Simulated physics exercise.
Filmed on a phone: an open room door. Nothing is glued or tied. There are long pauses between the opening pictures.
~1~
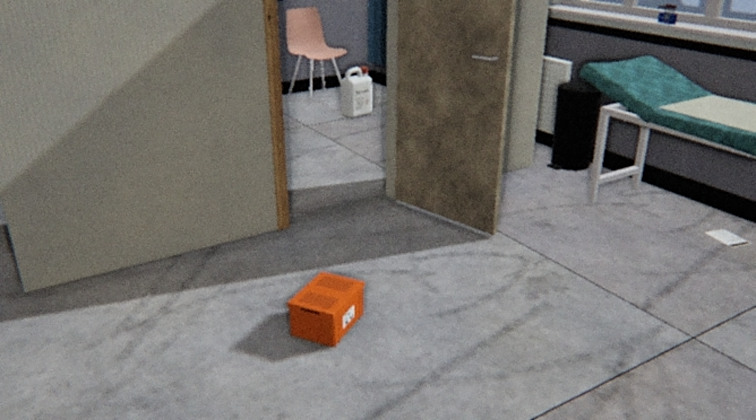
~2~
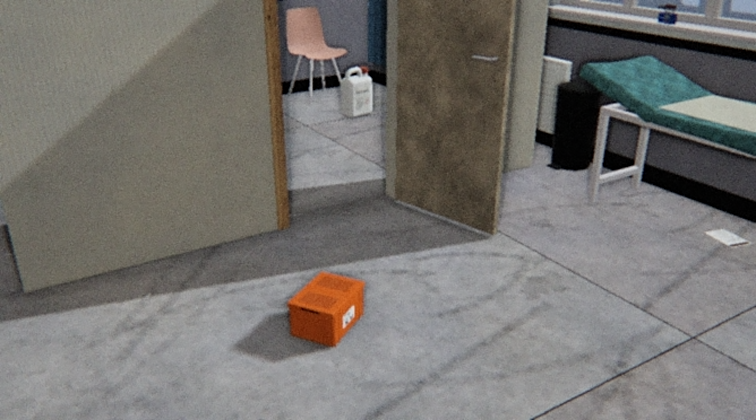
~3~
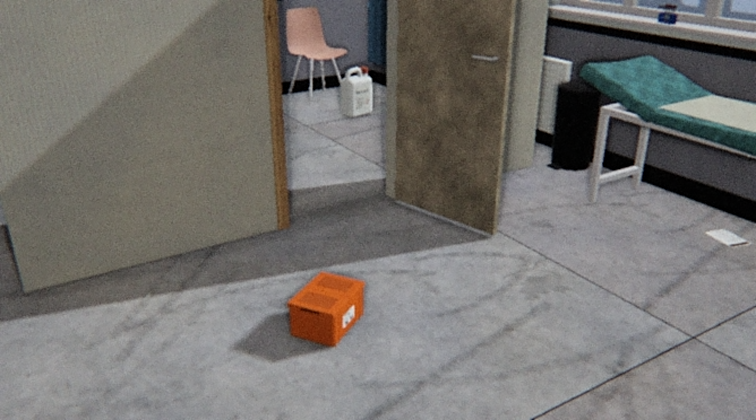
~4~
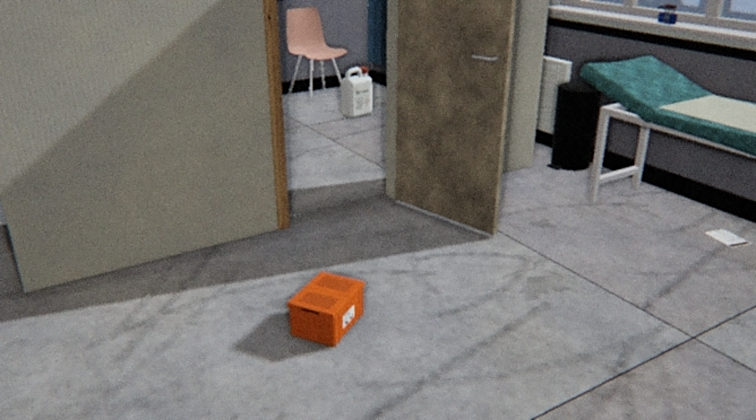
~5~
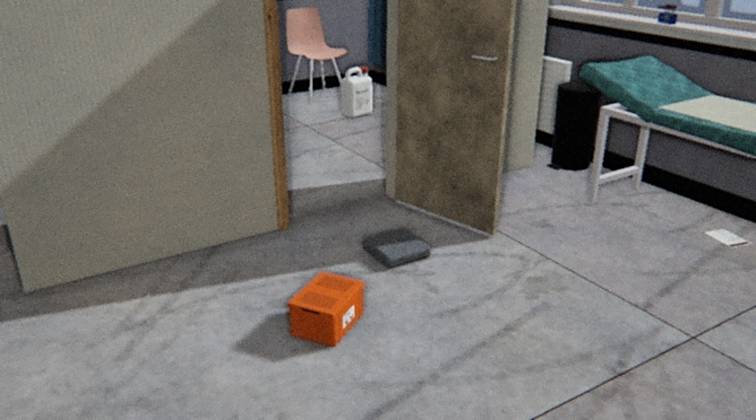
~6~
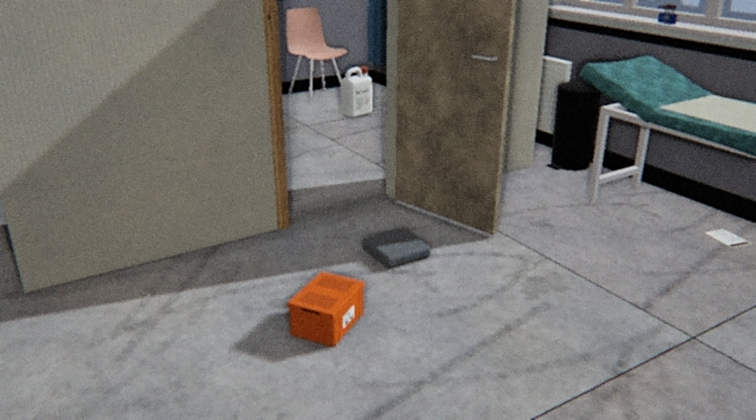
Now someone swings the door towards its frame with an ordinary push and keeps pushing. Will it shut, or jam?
In the end the door reaches the frame.
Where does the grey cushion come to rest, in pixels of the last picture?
At about (297, 251).
Then, 0.70 s after the last picture, door at 71°.
Then, 0.90 s after the last picture, door at 55°; grey cushion slid about its own width near (365, 250).
Then, 1.10 s after the last picture, door at 39°; grey cushion slid about its own width near (328, 251).
Then, 1.30 s after the last picture, door at 22°; grey cushion slid well along near (302, 251).
At rest, door at 0°; moved from the start, grey cushion; orange tote in place. Seen from the same camera at the end, grey cushion near (297, 251).
